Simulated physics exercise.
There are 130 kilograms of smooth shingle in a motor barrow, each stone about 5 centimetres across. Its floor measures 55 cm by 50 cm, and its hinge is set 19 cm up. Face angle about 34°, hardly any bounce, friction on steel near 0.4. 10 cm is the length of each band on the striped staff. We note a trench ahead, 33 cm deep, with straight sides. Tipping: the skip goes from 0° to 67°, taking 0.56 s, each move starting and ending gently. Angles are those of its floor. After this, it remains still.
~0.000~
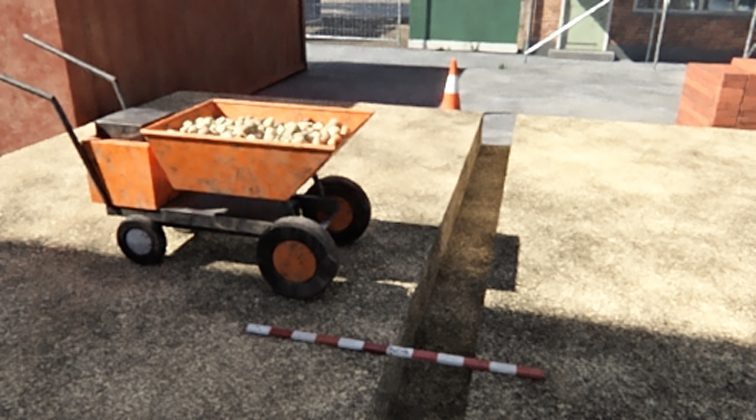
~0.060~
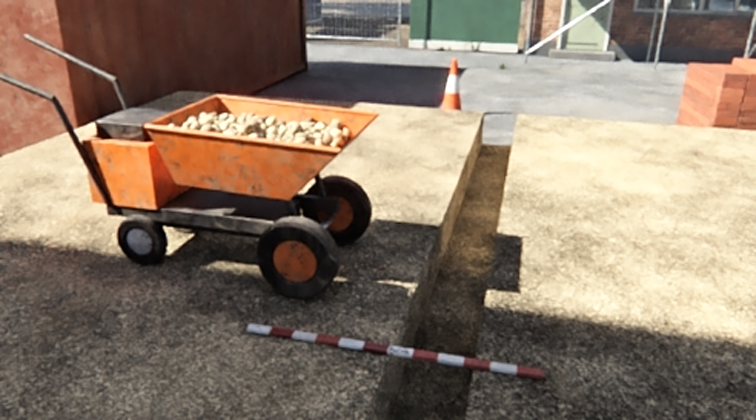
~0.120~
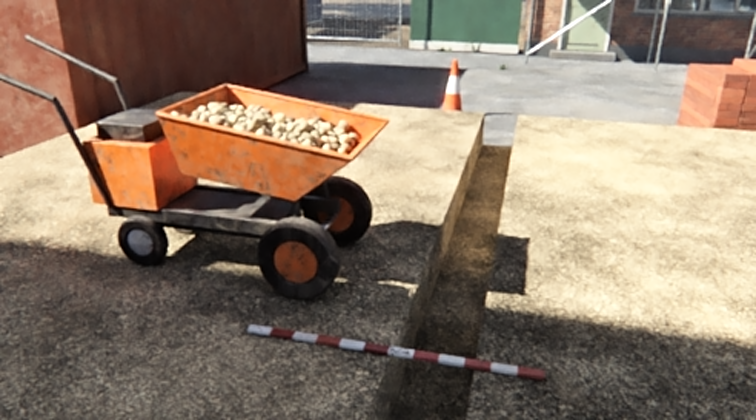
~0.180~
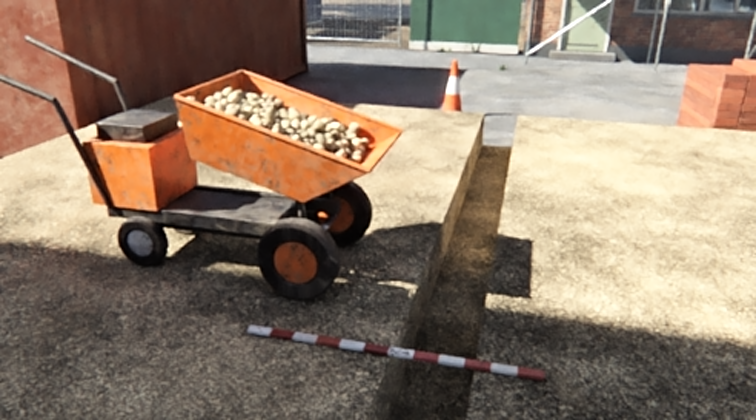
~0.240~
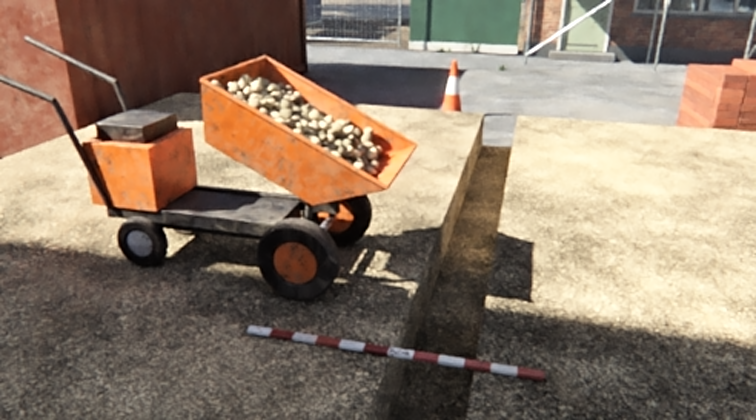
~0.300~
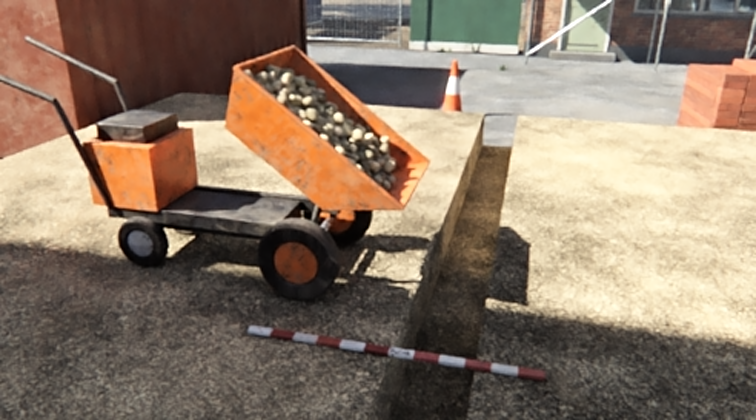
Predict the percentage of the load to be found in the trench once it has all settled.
Roughly 45 percent of the load ends up there.
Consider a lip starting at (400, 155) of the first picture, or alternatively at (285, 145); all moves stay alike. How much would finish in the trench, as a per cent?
It'd be around 5 per cent and after that around 90 per cent.
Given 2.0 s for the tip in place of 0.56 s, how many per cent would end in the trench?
Near 75 per cent.
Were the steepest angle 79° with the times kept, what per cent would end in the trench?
Roughly 55% would end there.
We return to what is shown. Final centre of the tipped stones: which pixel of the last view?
Roughly (511, 289), I'd say.
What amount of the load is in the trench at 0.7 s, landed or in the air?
About 20 per cent by then.
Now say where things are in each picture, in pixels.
In the first picture, the skip is at 0°, its lip at (335, 149); the top of the load is at (271, 128).
The second picture shows lip at (340, 151), floor tilted 2°, highest stones at (229, 121); the stones move at 0.5 m/s on average.
In the third picture, the skip is at 8°, its lip at (353, 159); the top of the load is at (231, 113); the stones move at 1.0 m/s on average.
In the fourth picture, the skip is at 16°, its lip at (370, 171); the top of the load is at (235, 98); the stones move at 1.4 m/s on average.
In the fifth picture, the skip is at 26°, its lip at (387, 188); the top of the load is at (256, 85); the stones move at 1.6 m/s on average.
The sixth picture shows lip at (403, 209), floor tilted 37°, highest stones at (281, 76); the stones move at 1.7 m/s on average.
After 0.4 s the floor is at 57°; 100 % in the skip; the foremost stones are at (416, 213).
After 0.7 s the floor is at 67°; 73 % in the skip, 22 % in the trench, 5 % past the trench; the foremost stones are at (508, 295).
After 1.0 s the floor is at 67°; 9 % in the skip, 35 % in the trench, 55 % past the trench; the foremost stones are at (722, 326).
After 3.0 s the floor is at 67°; 0 % in the skip, 45 % in the trench, 55 % past the trench; the foremost stones are past the picture's edge.
